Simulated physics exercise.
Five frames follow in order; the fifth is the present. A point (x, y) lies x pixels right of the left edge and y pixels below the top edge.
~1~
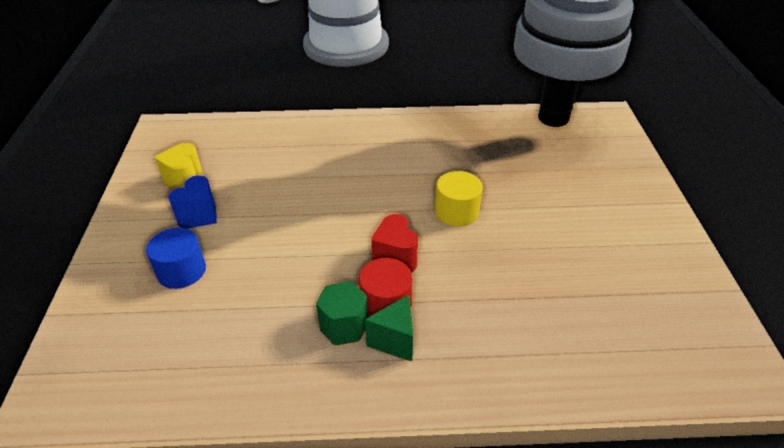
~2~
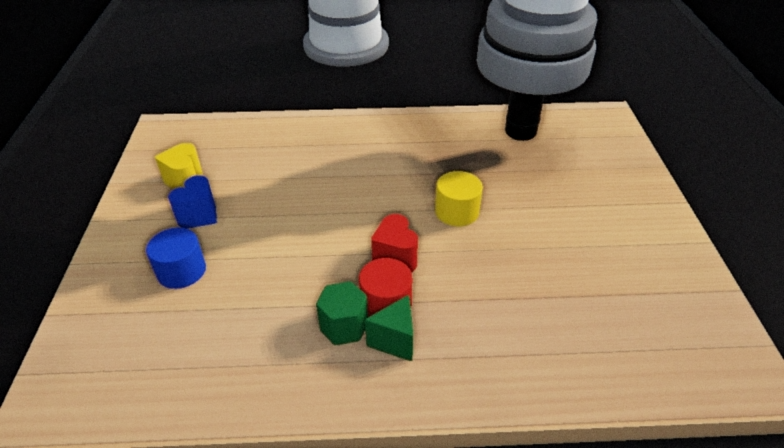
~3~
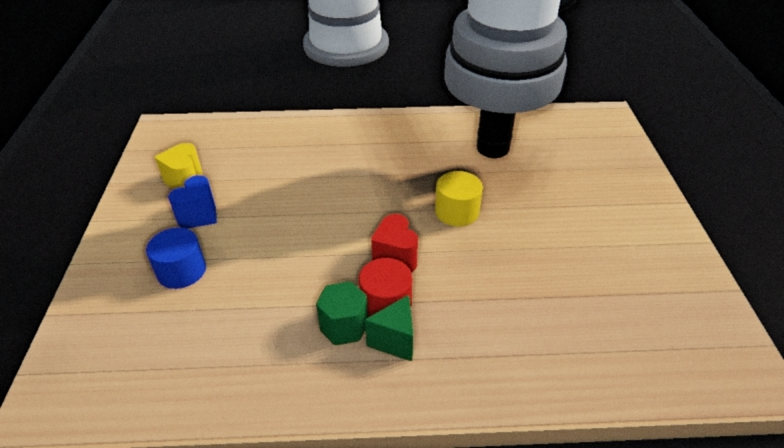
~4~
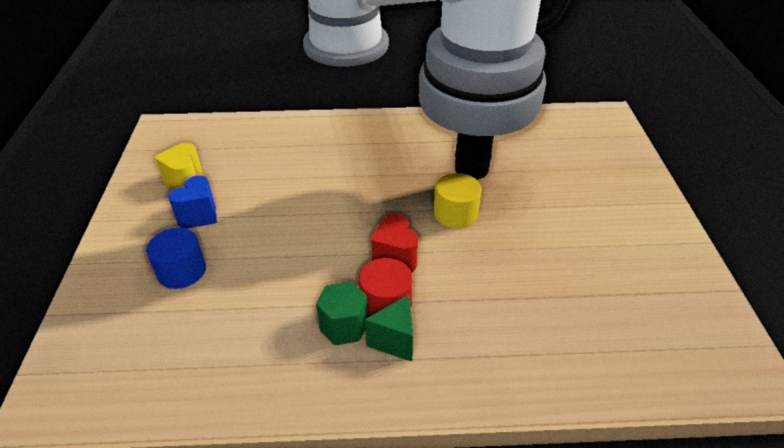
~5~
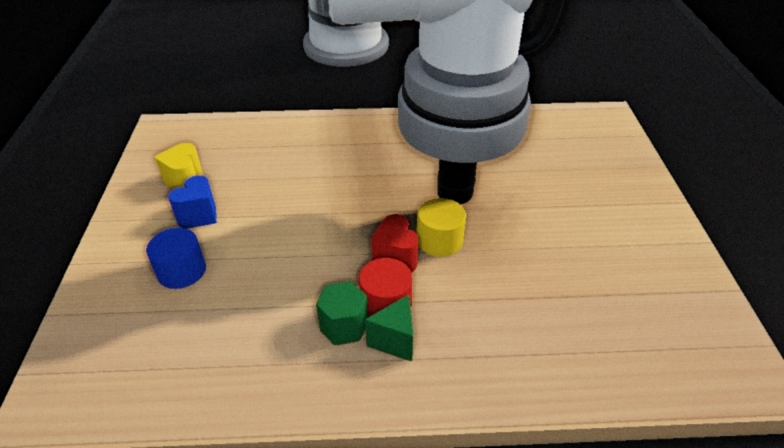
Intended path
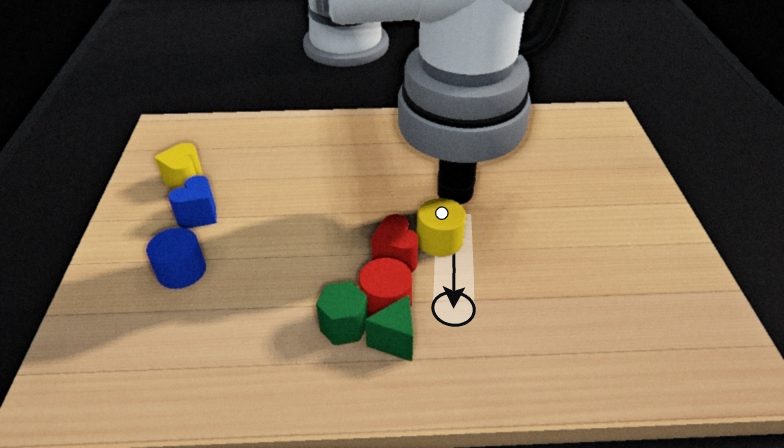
A pale wooden board lies on a black surface, seen from above and in front by a camera that stays still. Yellow and blue blocks sit at the left, red and green ones cluster near the centre, and a yellow cylinder stands apart above them. A grey and white robot arm moves its black rod leftward and nearer, pushing the yellow cylinder toward the red heart.
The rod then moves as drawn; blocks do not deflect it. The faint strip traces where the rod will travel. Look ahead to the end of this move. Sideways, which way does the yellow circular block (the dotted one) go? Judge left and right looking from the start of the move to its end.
It is displaced to the right.
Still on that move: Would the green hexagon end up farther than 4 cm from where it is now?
Answer: No.
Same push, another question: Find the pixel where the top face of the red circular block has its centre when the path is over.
At the end it should sit near (353, 287).
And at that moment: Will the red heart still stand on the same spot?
It seems not.
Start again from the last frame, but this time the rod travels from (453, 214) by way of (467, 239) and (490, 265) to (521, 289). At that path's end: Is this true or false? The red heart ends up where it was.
True - the claim holds.
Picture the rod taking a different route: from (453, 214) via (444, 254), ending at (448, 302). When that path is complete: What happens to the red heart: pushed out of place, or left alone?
It is moved from its place.
Drawn move, from (453, 214) to (454, 308); the dot is on the yellow circular block.
On the path given first. One third of the way, rod (456, 222); red heart (391, 237), turned 30° clockwise; yellow circular block (433, 241).
Two thirds of the way, rod (456, 254); green hexagon (327, 307); red circular block (371, 286); red heart (387, 239), turned 45° clockwise; yellow circular block (419, 266).
At the end, rod (456, 289); green hexagon (311, 313); red circular block (353, 287); green three-sided block (387, 323), turned 25° anticlockwise; red heart (387, 239), turned 45° clockwise; yellow circular block (408, 284).
